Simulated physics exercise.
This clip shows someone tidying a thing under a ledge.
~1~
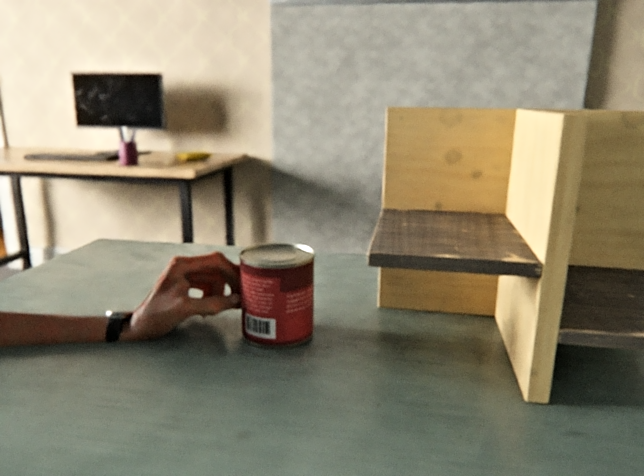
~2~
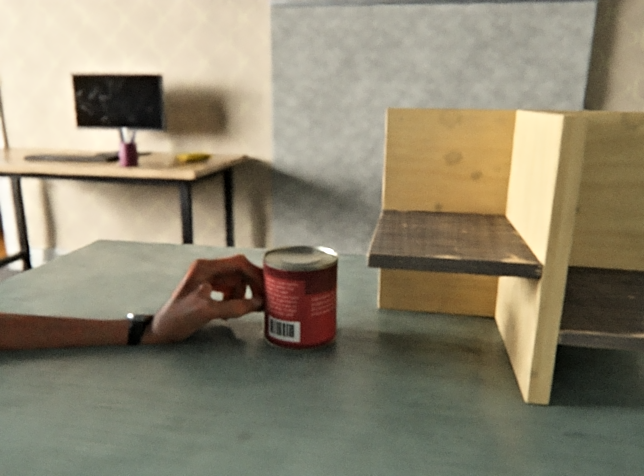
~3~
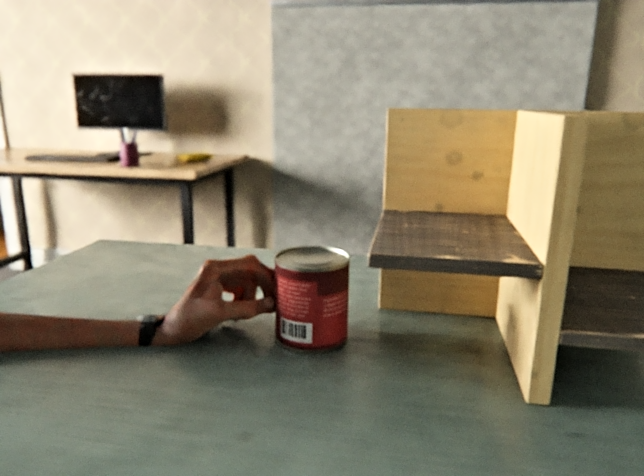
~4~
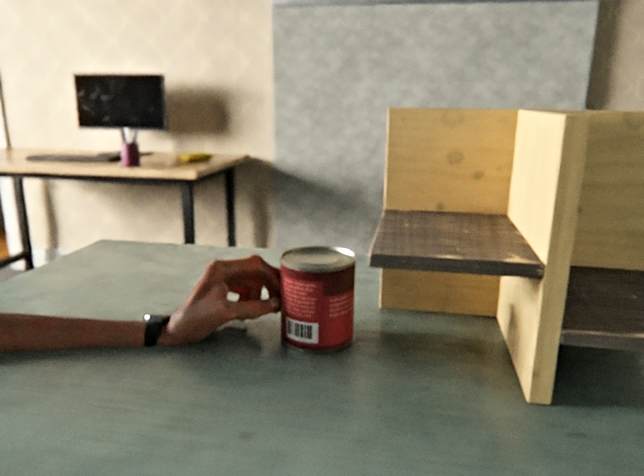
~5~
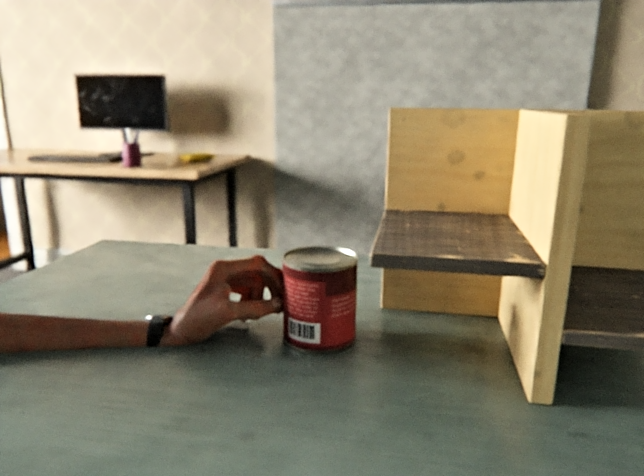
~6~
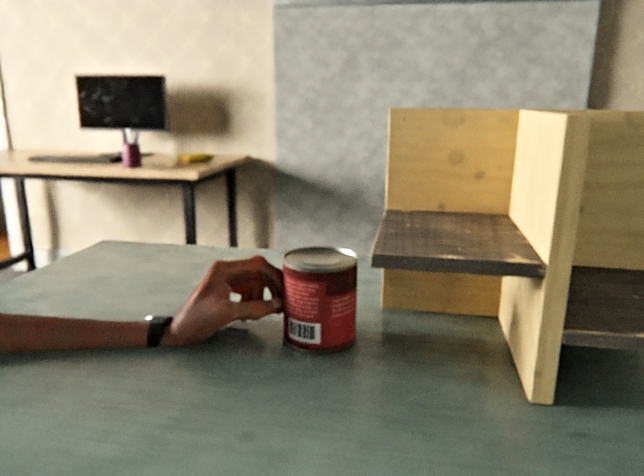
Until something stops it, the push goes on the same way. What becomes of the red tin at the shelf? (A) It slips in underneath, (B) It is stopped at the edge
(A) It slips in underneath.
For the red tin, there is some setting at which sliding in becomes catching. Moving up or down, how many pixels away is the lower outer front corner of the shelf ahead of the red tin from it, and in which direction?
Near 24 pixels, heading down.
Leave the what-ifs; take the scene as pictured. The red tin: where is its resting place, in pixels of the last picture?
Near (417, 306).
Then, 0.32 s past the last view, red tin sliding up to the opening near (342, 300).
Then, 0.54 s past the last view, red tin part of the way in near (375, 302).
Then, 0.72 s past the last view, red tin part of the way in near (404, 304).
Finally, the red tin slides in, near (417, 306).
